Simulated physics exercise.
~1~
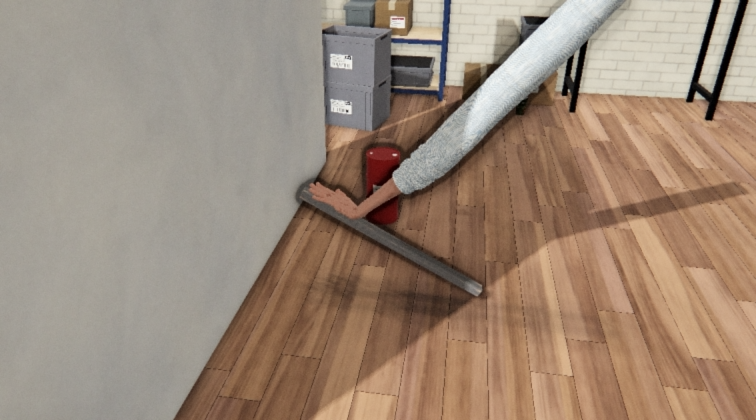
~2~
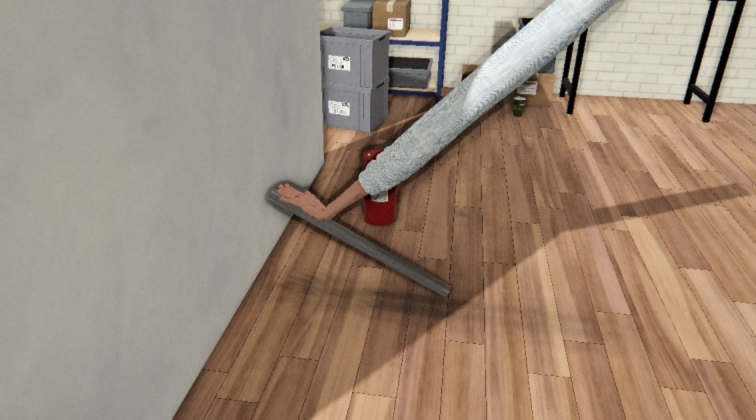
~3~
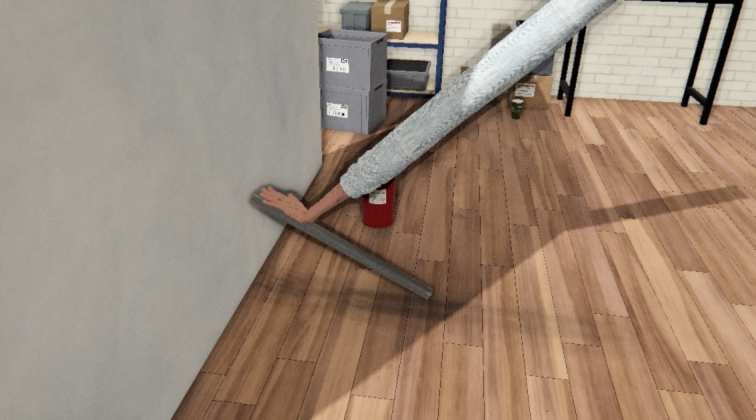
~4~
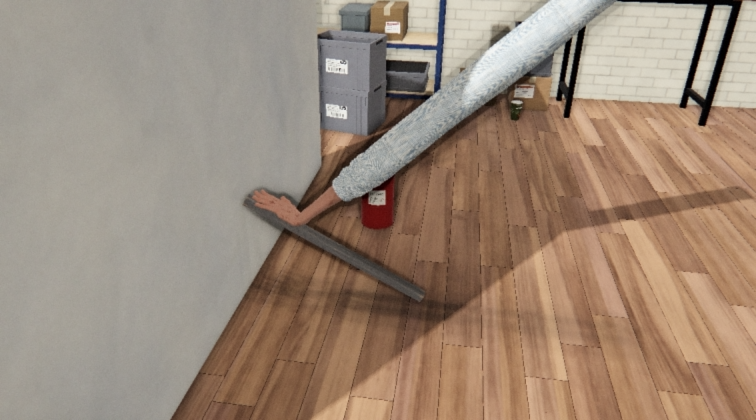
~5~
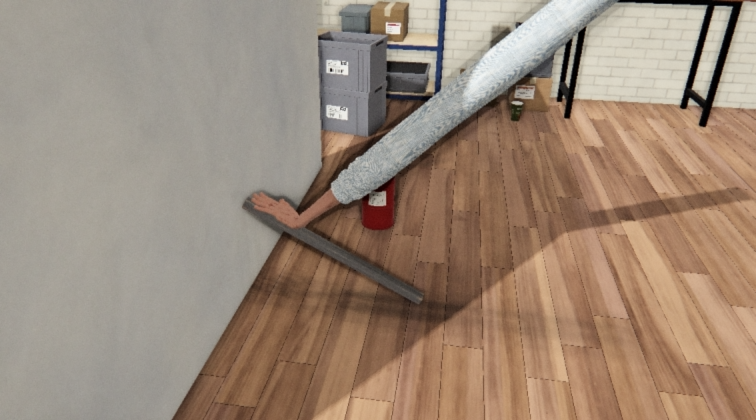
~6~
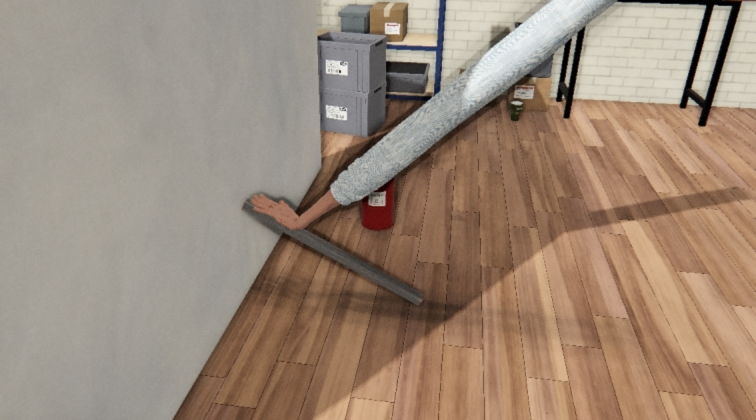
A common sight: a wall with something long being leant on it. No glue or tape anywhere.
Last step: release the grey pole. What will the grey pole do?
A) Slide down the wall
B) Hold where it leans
Answer: A.
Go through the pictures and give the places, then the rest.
On its way; grey pole (393, 243); red canister (383, 186), in the first frame.
On its way; grey pole (361, 244); red canister (380, 187), in the second frame.
On its way; grey pole (344, 246); red canister (379, 190), in the third frame.
On its way; grey pole (336, 249); red canister (378, 191), in the fourth frame.
Propped up under the hand; grey pole (335, 252); red canister (378, 192), in the fifth frame.
Propped up under the hand; grey pole (334, 253); red canister (378, 192), in the sixth frame.
Then, 0.40 s past the last view, grey pole sunk by 28° near (346, 294).
Then, 0.50 s past the last view, grey pole sunk by 30° near (346, 290).
Finally, moved from the start, grey pole; red canister still in place. Final places as the last picture's camera would see them, grey pole near (346, 292). The pole slips out.
